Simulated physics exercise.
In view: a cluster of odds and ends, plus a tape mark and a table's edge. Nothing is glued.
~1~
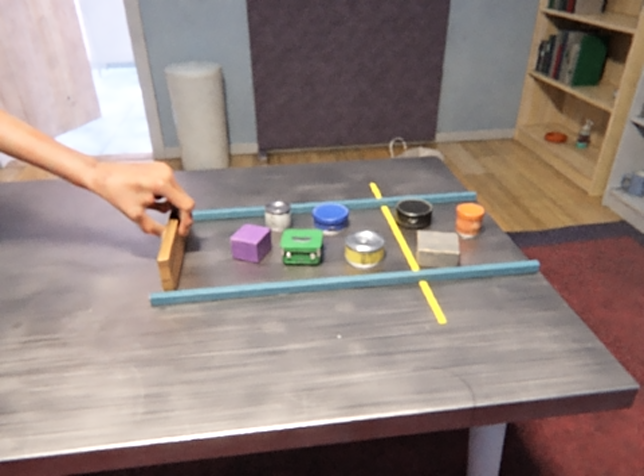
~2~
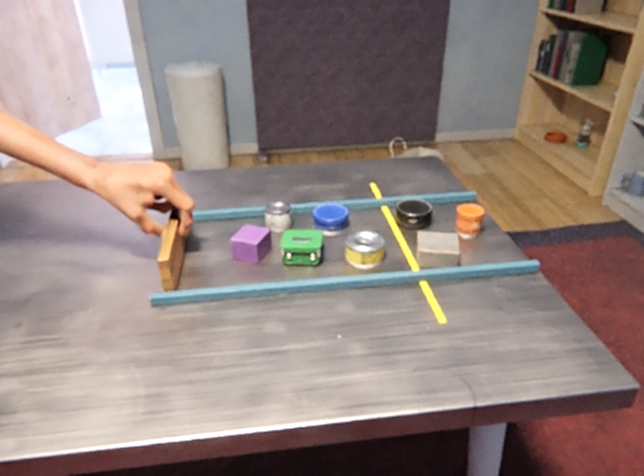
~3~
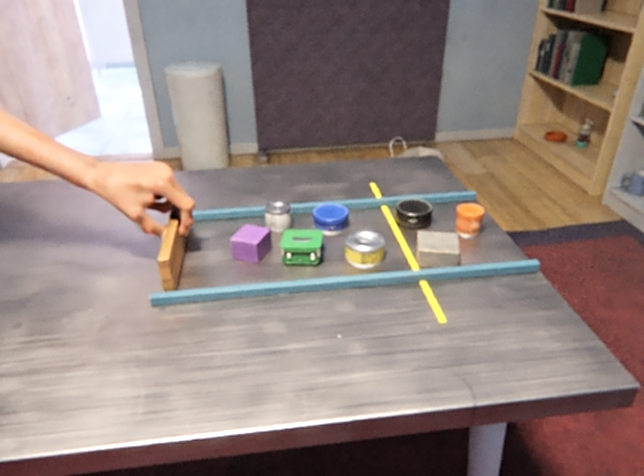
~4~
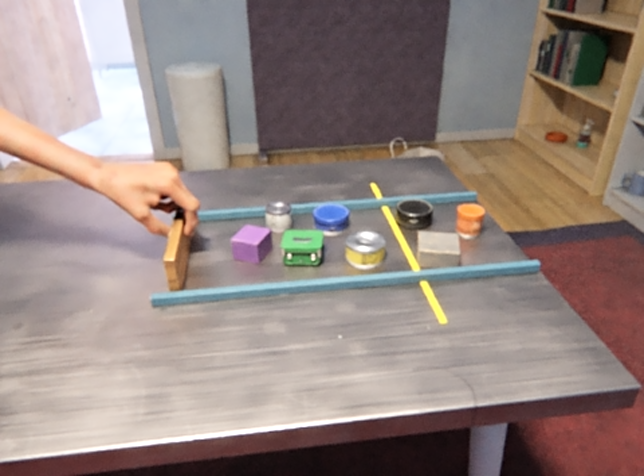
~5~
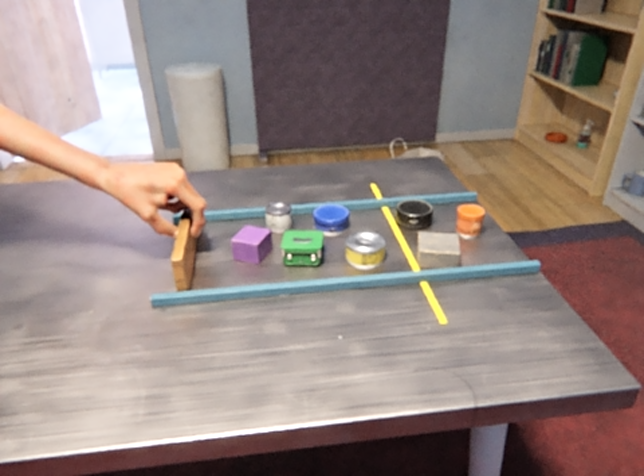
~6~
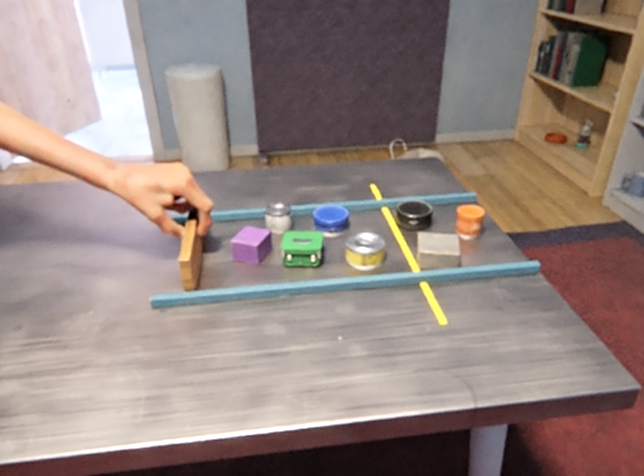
The clip shows a hand holding a wooden board upright between two blue rails on a table, then sliding it slightly right toward a purple block, a green case and other small items, which stay still around a yellow tape line.
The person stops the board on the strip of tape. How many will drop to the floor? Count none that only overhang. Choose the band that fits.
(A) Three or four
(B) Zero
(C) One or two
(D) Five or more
(B) Zero.
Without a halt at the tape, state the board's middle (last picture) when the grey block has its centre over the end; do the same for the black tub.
(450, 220) and (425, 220), more or less.
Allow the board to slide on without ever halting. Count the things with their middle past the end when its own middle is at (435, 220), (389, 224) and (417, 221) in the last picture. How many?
It would be 1, 0 and 0.
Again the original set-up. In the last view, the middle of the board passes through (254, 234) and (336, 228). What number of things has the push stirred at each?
The count is 2 at the first point and 6 at the second.
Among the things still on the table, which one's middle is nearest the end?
That would be the black tub.
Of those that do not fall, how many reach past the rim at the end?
It would come to 0.
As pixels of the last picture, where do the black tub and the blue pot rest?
The black tub stops around (465, 209); the blue pot around (430, 210).
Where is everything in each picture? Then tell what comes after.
The first frame shows orange tin (469, 221); grey block (437, 250); black tub (414, 214); board (176, 238); tape (400, 238).
The second frame shows grey block (437, 250); blue pot (331, 219).
The third frame shows black tub (414, 213); white pot (278, 216).
The fourth frame shows orange tin (470, 221); green case (303, 249).
The fifth frame shows grey block (438, 250); board (188, 238).
The sixth frame shows orange tin (470, 222); grey block (438, 251); black tub (414, 215); board (194, 239); tape (400, 239).
Soon after, none off yet; orange tin at rest near (470, 222); grey block at rest near (438, 251); black tub at rest near (414, 215).
Then, none off yet; orange tin at rest near (470, 222); grey block moved a little near (455, 252); black tub at rest near (414, 215).
At rest, the number that fall off is zero.
